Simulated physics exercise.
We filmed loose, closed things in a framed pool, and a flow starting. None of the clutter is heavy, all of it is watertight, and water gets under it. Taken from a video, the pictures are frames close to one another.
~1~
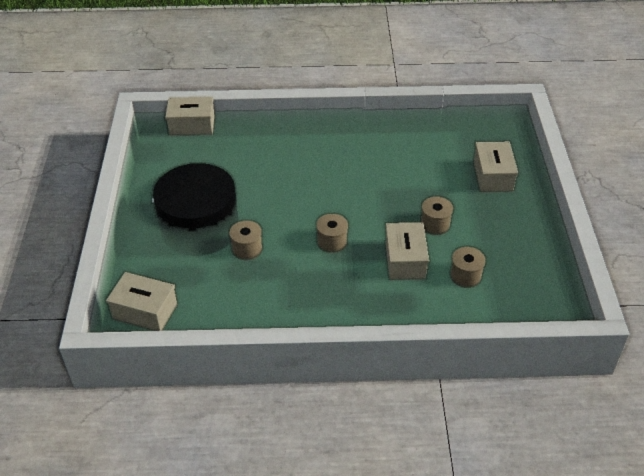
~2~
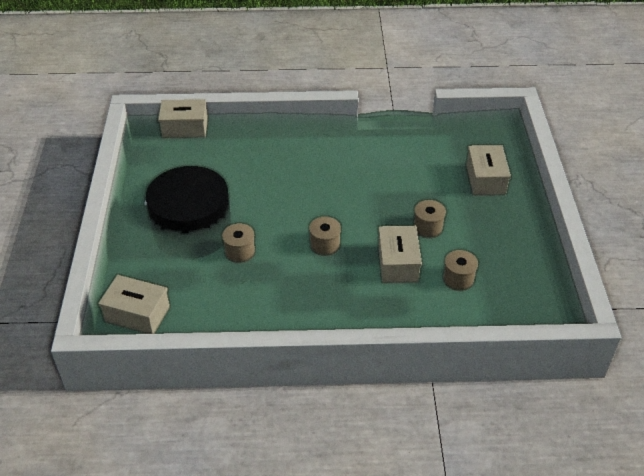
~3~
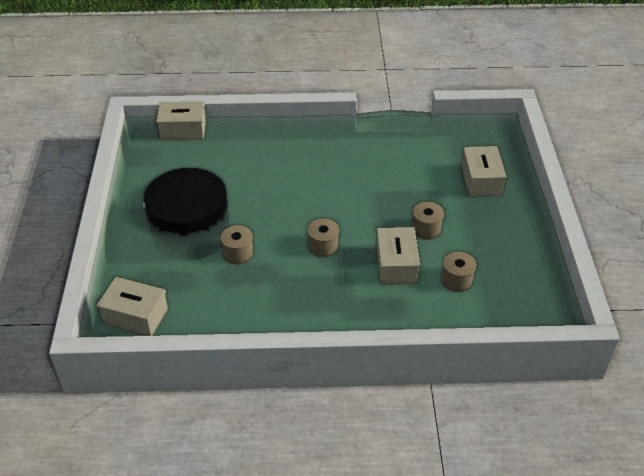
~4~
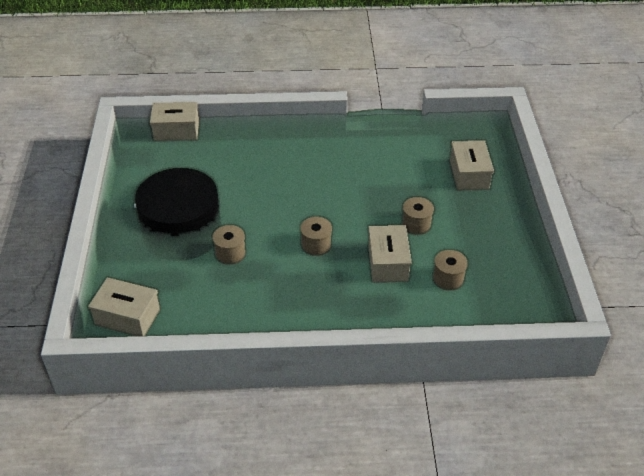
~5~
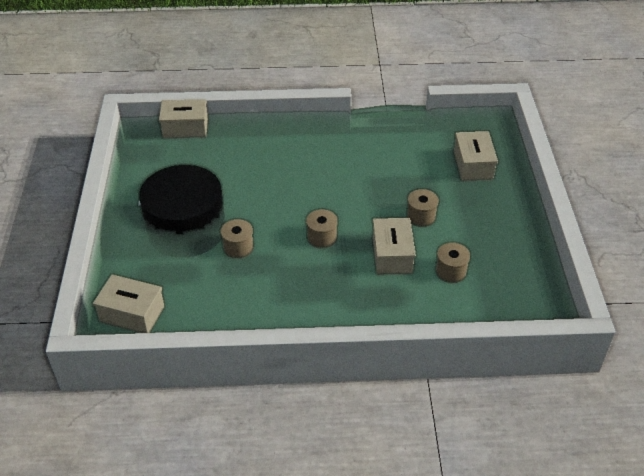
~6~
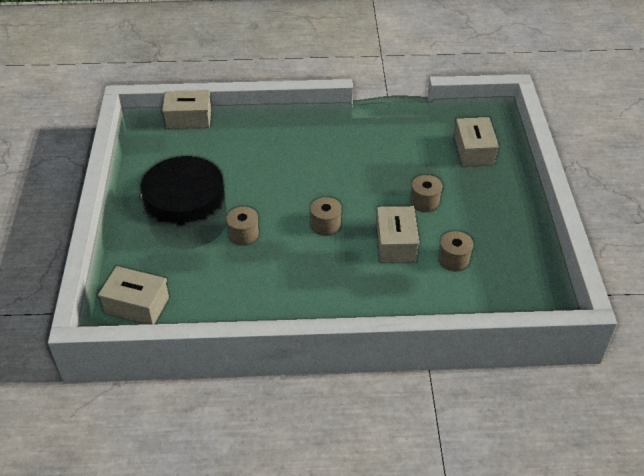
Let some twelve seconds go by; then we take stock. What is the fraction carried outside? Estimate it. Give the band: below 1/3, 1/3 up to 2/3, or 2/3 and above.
Band: Below 1/3.
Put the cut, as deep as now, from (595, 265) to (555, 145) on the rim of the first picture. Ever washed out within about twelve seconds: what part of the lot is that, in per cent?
60 in a hundred or thereabouts.
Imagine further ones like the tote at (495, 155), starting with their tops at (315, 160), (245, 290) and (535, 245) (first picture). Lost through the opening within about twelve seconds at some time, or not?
Okay, one at a time: Gets out, next does not get out, last does not get out.
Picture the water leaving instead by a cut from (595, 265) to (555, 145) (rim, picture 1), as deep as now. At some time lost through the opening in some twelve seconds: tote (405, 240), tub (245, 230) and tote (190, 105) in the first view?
Each object, in the order asked: Flushed / not flushed / not flushed.
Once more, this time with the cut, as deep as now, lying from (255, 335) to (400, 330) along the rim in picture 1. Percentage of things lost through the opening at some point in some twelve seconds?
About 80 percent, I'd say.
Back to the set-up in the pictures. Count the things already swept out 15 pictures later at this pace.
I make it 1.
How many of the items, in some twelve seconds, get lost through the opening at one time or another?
Counting them up gives 1.
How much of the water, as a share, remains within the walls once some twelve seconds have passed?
I'd put it close to 66 percent.
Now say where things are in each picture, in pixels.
In the first picture, a tote at (497, 157), afloat; a tub at (437, 207), afloat; 0 of 8 have shifted.
In the second picture, a tote at (489, 161) floats; a tub at (430, 211), afloat; 0 of 8 have shifted.
In the third picture, a tote at (485, 162) floats; a tub at (428, 212) floats; 0 of 8 have shifted.
In the fourth picture, a tote at (472, 156) floats, close to its start; a tub at (418, 208), afloat, close to its start; 1 of 8 have shifted.
In the fifth picture, a tote at (476, 147) floats, close to its start; a tub at (423, 200) floats, close to its start; 6 of 8 have shifted.
In the sixth picture, a tote at (477, 133) floats, close to its start; a tub at (427, 185) floats, close to its start; 7 of 8 have shifted.
A moment on, 0 of 8 are out; 8 afloat.
Next, 0 of 8 are out; 8 afloat.
Later, 1 of 8 are out; 7 afloat.
In the end, 1 of 8 are out; 7 afloat.
